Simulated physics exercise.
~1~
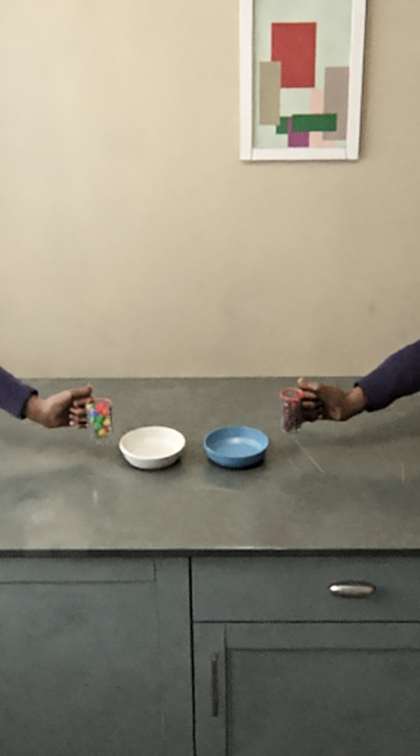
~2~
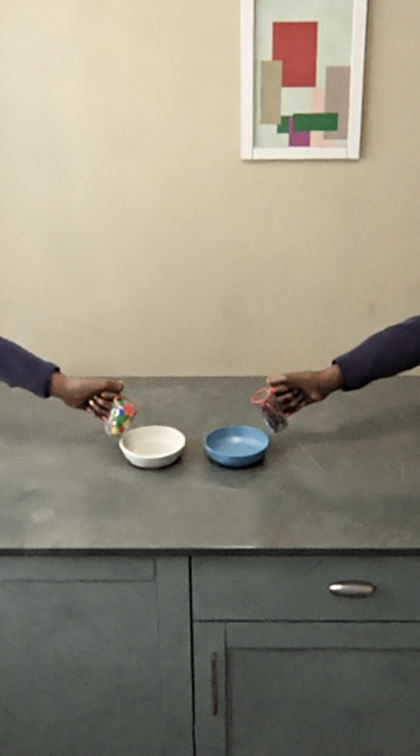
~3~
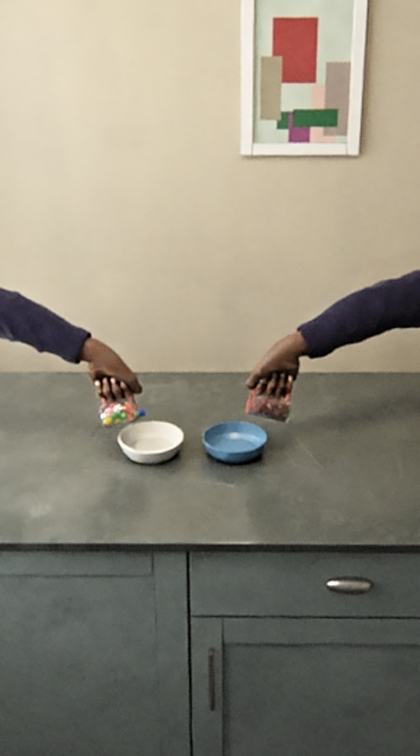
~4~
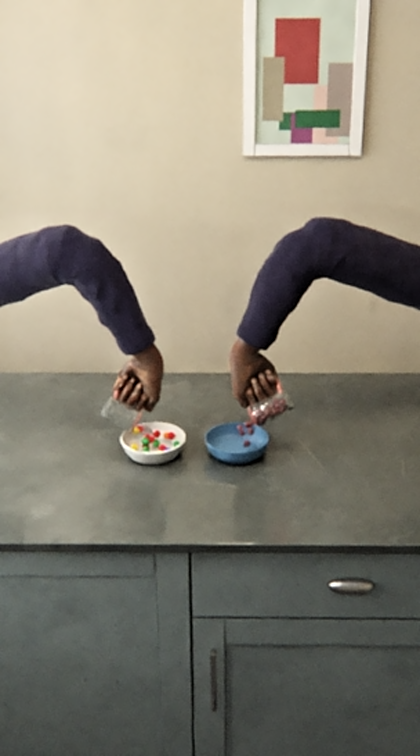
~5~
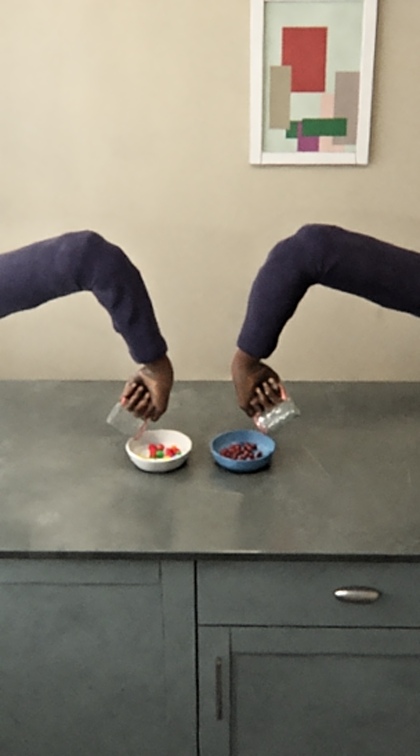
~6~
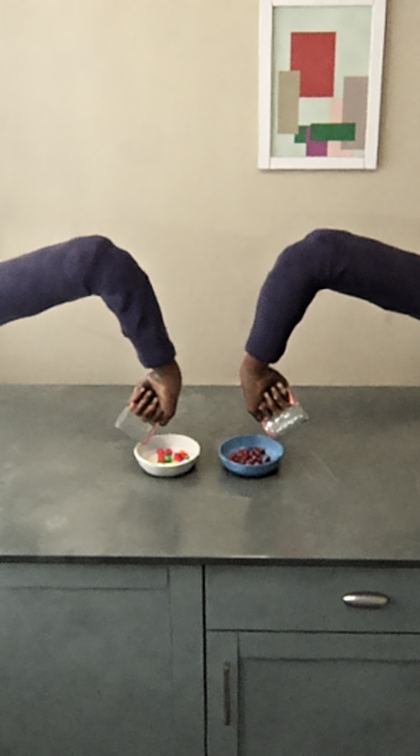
Two arms in dark blue sleeves reach in from either side over a dark grey counter, seen from the front, with grey cabinets below and a framed abstract print on the beige wall. The left hand holds a clear cup of brightly coloured pieces beside a white dish, and the right holds a clear cup of small dark reddish pieces beside a blue dish. Both hands move inward and tip the cups onto their sides, then turn them over. The pieces tumble into the dishes below. Finally the emptied cups stay tilted above, with each load resting inside its dish and none on the counter.
